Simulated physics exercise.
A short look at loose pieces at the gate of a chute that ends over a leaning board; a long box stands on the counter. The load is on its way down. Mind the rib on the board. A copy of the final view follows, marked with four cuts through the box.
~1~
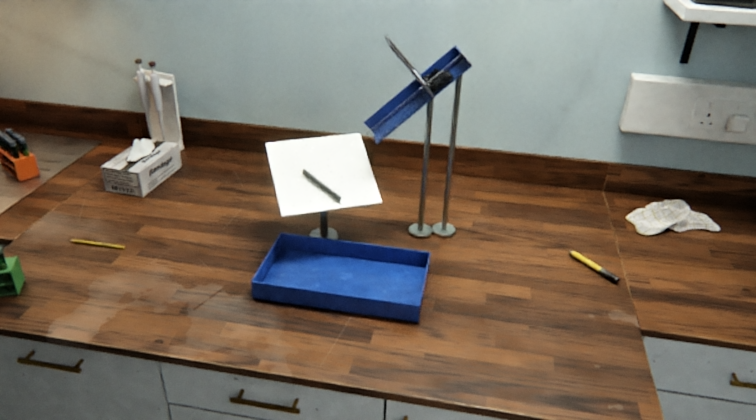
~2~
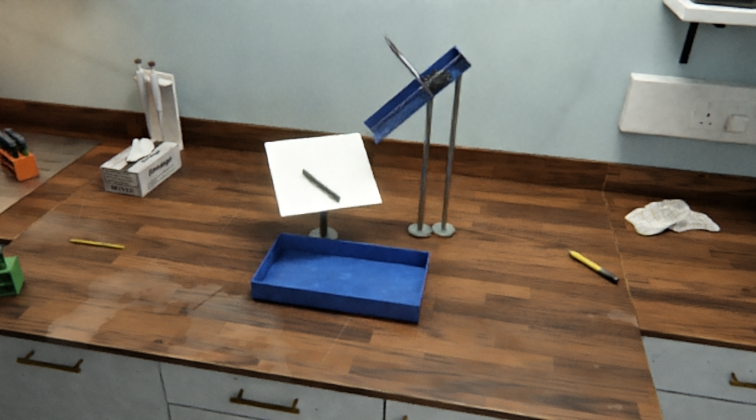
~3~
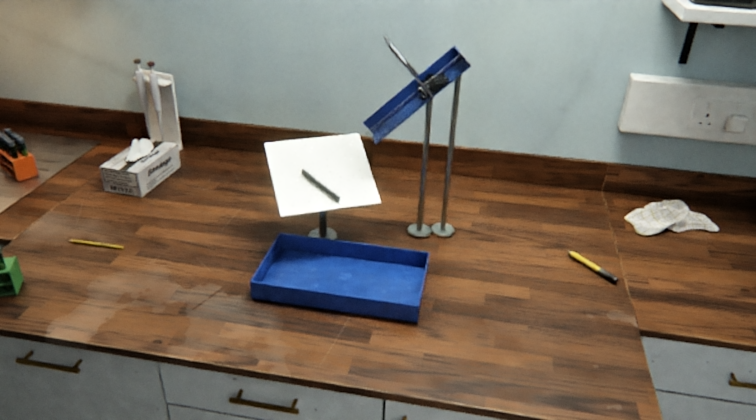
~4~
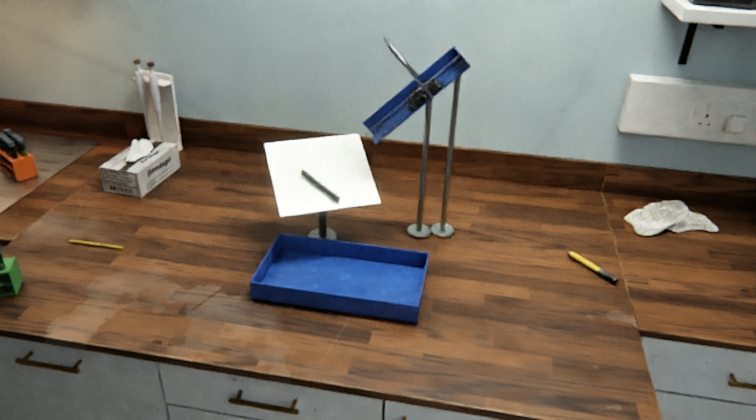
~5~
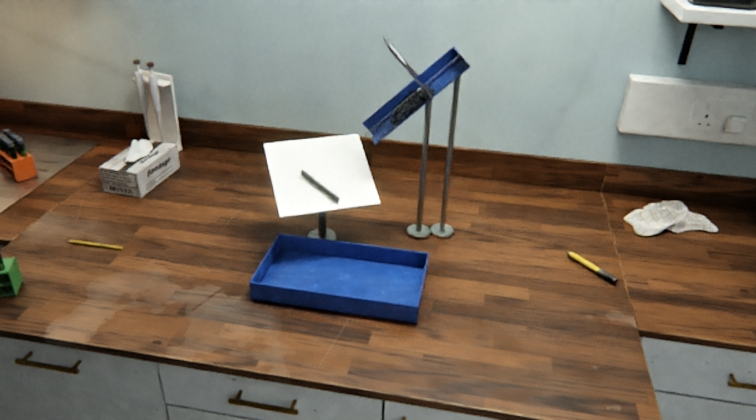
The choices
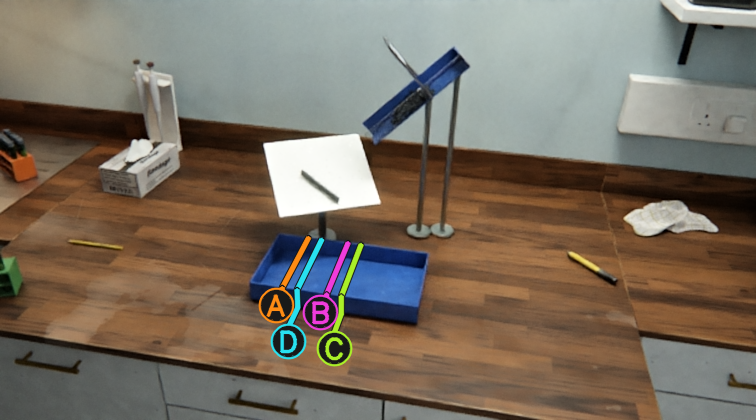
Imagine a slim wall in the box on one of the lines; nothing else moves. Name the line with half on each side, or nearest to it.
It is C.
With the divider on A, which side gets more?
Right.
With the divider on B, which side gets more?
Right.
On the marked copy, line A crosses the front rim at (282, 287); line B crosses the front rim at (326, 293); line C crosses the front rim at (341, 295); line D crosses the front rim at (297, 289).
Choosing A, of what is caught, none at all on the left of the divider, the whole lot on the right.
Choosing B, of what is caught, a small share on the left of the divider, all but a few on the right.
Choosing C, of what is caught, close to half on the left of the divider, close to half on the right.
Choosing D, of what is caught, none at all on the left of the divider, the whole lot on the right.
